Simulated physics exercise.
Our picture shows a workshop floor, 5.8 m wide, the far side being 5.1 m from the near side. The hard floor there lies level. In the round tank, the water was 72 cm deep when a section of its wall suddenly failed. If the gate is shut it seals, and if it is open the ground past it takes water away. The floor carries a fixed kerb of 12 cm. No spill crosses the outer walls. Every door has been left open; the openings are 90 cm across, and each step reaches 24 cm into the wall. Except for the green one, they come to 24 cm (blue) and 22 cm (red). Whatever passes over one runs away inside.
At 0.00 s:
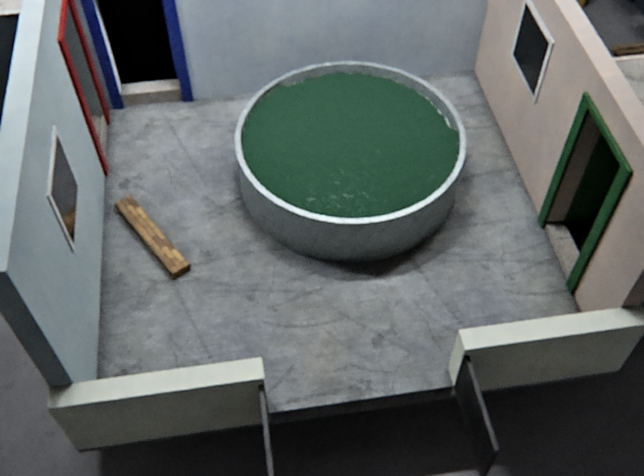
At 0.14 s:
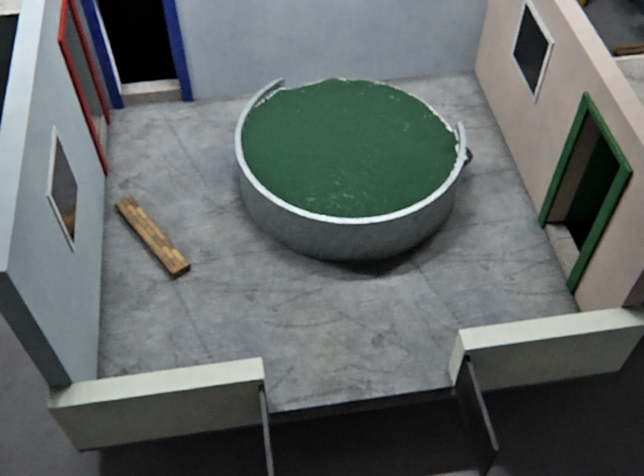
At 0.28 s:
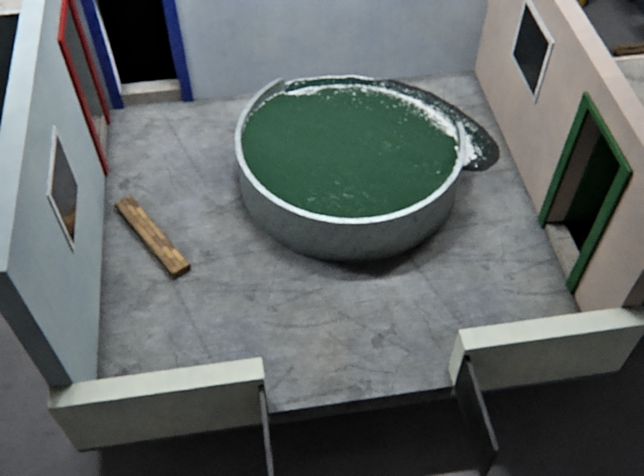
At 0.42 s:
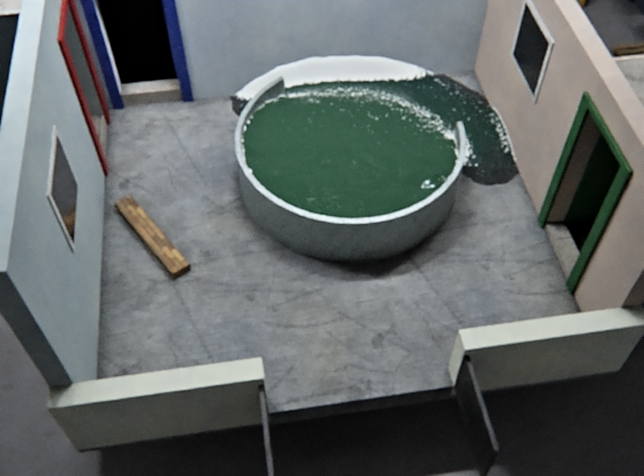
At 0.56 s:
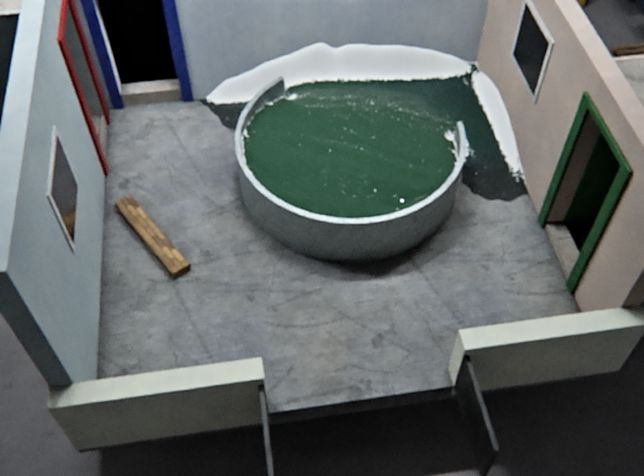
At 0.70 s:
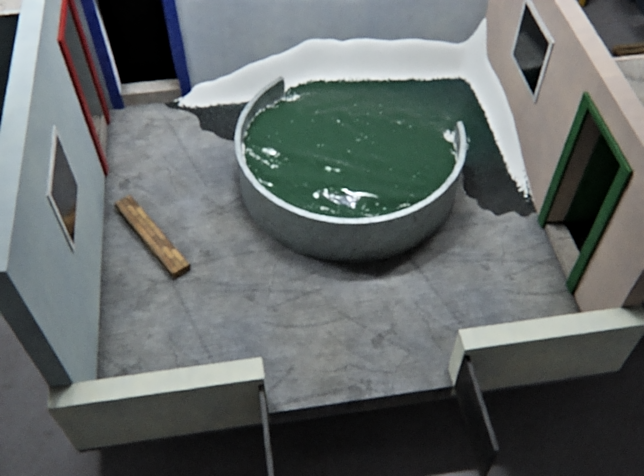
At first, a round tank of green water stands whole on a grey workshop floor, a wooden plank lying to its left. Then its far side opens and water pours out behind it, spreading in a white-edged sheet to the back wall and along the right wall towards the green door.
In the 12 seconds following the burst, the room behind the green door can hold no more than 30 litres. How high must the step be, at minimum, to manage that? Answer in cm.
At least 11.5 cm.
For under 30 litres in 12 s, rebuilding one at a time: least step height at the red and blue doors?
About 20 cm at red and 15 cm at blue.
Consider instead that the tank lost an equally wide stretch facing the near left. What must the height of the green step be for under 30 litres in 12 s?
At least roughly 8.5 centimetres tall.
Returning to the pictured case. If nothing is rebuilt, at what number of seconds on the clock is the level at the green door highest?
Peak time: About 10.0 s.
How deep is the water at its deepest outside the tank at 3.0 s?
About 55 cm.
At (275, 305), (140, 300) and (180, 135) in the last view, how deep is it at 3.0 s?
The depths come to about 0, 3 and 6 cm.
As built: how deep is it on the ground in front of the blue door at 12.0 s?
It stands about 13.0 centimetres deep.
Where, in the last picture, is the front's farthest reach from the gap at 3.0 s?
Close to pixel (96, 417).
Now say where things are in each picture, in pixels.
The round tank at (350, 138) is whole and still, 72 cm deep; the green door at (578, 204) is dry, in the first frame.
The front is at a hidden place, 0.3 m from the gap on the far side; 0.6 m2 of floor is wet, 72 cm left at the back, in the second frame.
Water pours out on the far side and has run 0.7 m, to (487, 139); about 14 cm deep outside, 72 cm at the back, in the third frame.
Water pours out on the far side and has run 1.2 m, to (488, 105); about 13 cm deep outside, 72 cm at the back, in the fourth frame.
The front is at (474, 72), 1.6 m from the gap on the far side; 4.1 m2 of floor is wet, 72 cm left at the back, in the fifth frame.
The gap is on the far side, the front 1.8 m out at (172, 104); the back of the round tank holds 70 cm; the green door at (578, 204), 3.5 m from the gap, is still 0.9 m from the nearest water, in the sixth frame.
After 1.4 s water covers 40 % of the floor, deepest (76 cm) near (408, 79); 3 cm at the green door, 0 litres in over its 12 cm step.
After 3.0 s water covers 75 % of the floor, deepest (55 cm) near (595, 346); 13 cm at the green door, 0 litres in over its 12 cm step.
After 12.0 s water covers 100 % of the floor, deepest (20 cm) near (109, 110); 12 cm at the green door, 27 litres in over its 12 cm step.
At the green door as built, the water arrived by 1.1 s and peaked near 17 cm at 10.0 s.
Run again over the same 12 s with other heights there, 45 litres in over 10.5 cm, 9 litres over 14.5 cm. The limit of 30 litres is kept from about 11.5 cm up.
